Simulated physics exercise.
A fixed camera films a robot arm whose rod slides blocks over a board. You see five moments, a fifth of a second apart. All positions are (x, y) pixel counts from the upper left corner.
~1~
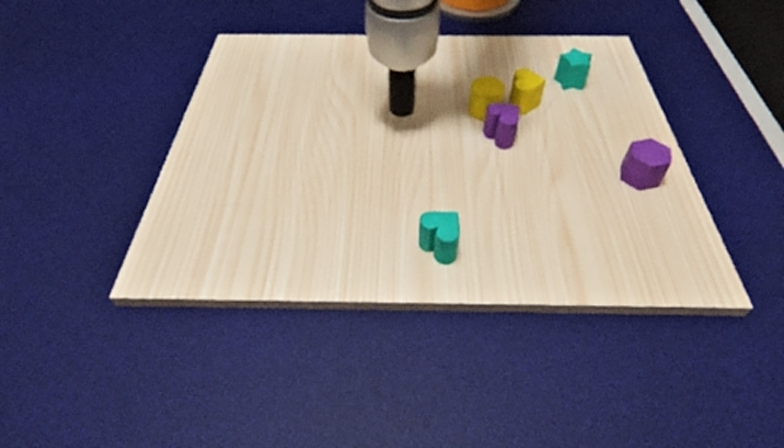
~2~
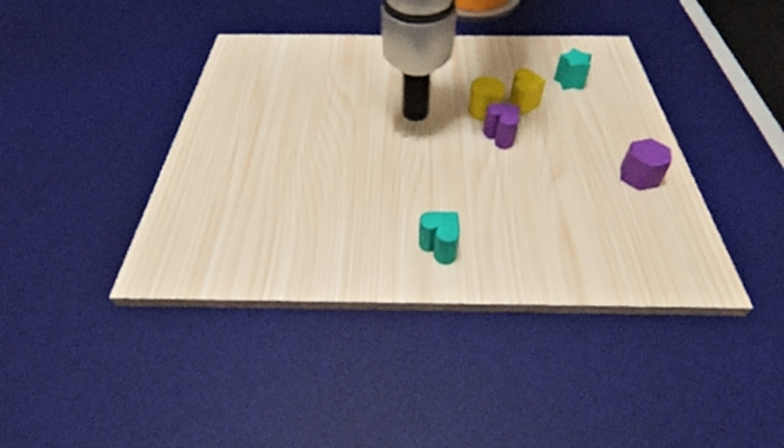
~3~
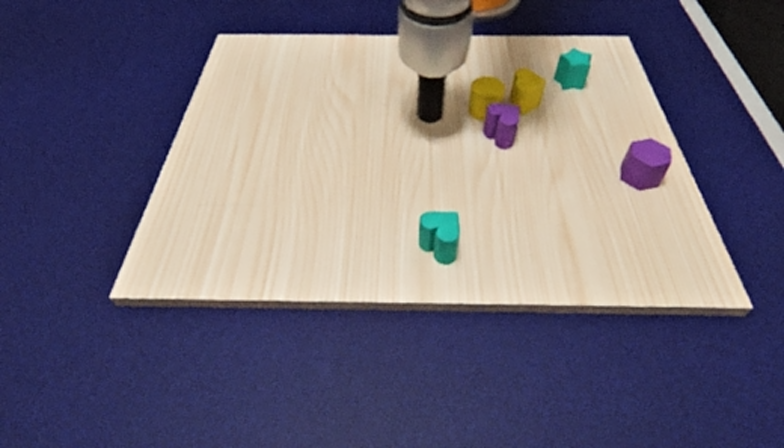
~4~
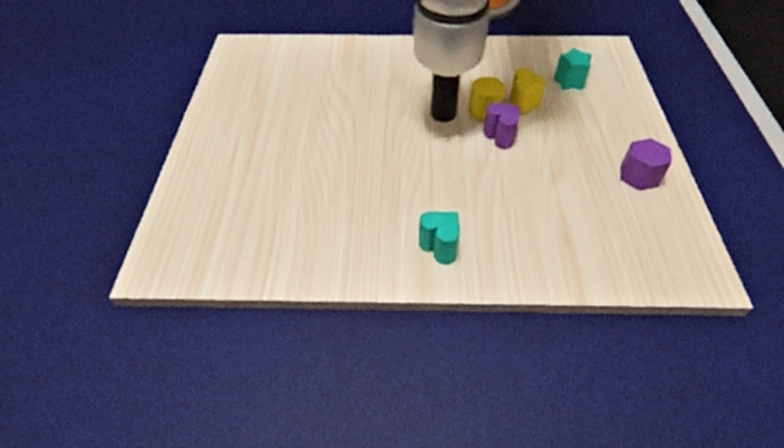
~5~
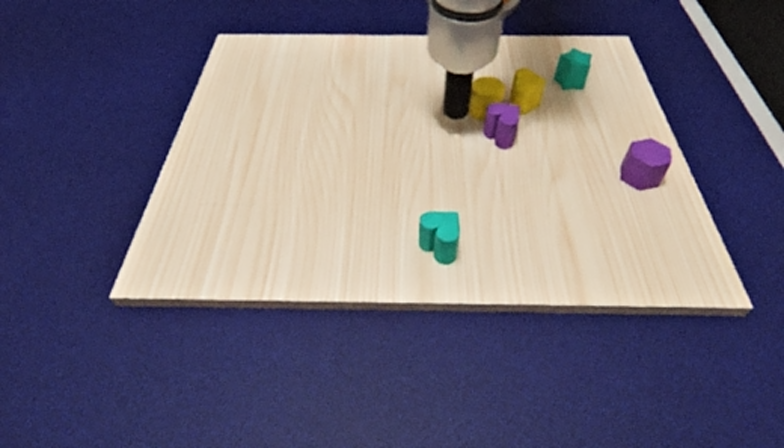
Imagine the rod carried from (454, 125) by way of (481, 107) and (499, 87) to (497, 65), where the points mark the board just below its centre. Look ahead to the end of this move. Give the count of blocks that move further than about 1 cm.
Displaced: Two.
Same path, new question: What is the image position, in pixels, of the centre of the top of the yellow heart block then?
Put as a pixel place, it's (557, 76).
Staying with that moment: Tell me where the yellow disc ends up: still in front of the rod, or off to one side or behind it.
Slid off.
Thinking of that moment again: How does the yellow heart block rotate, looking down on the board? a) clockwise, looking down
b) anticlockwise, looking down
a.
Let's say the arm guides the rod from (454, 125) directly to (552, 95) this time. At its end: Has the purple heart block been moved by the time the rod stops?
No - that is not the case.
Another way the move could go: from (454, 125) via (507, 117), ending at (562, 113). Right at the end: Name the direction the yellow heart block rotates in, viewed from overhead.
Prediction: Counterclockwise.
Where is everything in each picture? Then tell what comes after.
In the first frame, tip of the rod at (402, 110), middles of tops, yellow disc at (488, 85), purple heart block at (505, 112), yellow heart block at (528, 78).
In the second frame, rod at (416, 114), nothing pushed.
In the third frame, rod at (430, 116), nothing pushed.
In the fourth frame, rod at (443, 115), nothing pushed.
In the fifth frame, rod at (456, 113), yellow disc at (488, 85), purple heart block at (505, 112), yellow heart block at (528, 78).
On the path given first. One third of the way, rod at (483, 94); yellow disc at (512, 76); yellow heart block at (541, 77).
Two thirds of the way, rod at (502, 75); yellow disc at (533, 64); yellow heart block at (557, 76), turned 30° clockwise.
At the end, rod at (499, 53); yellow disc at (533, 62); purple heart block unmoved; yellow heart block at (557, 76), turned 30° clockwise.
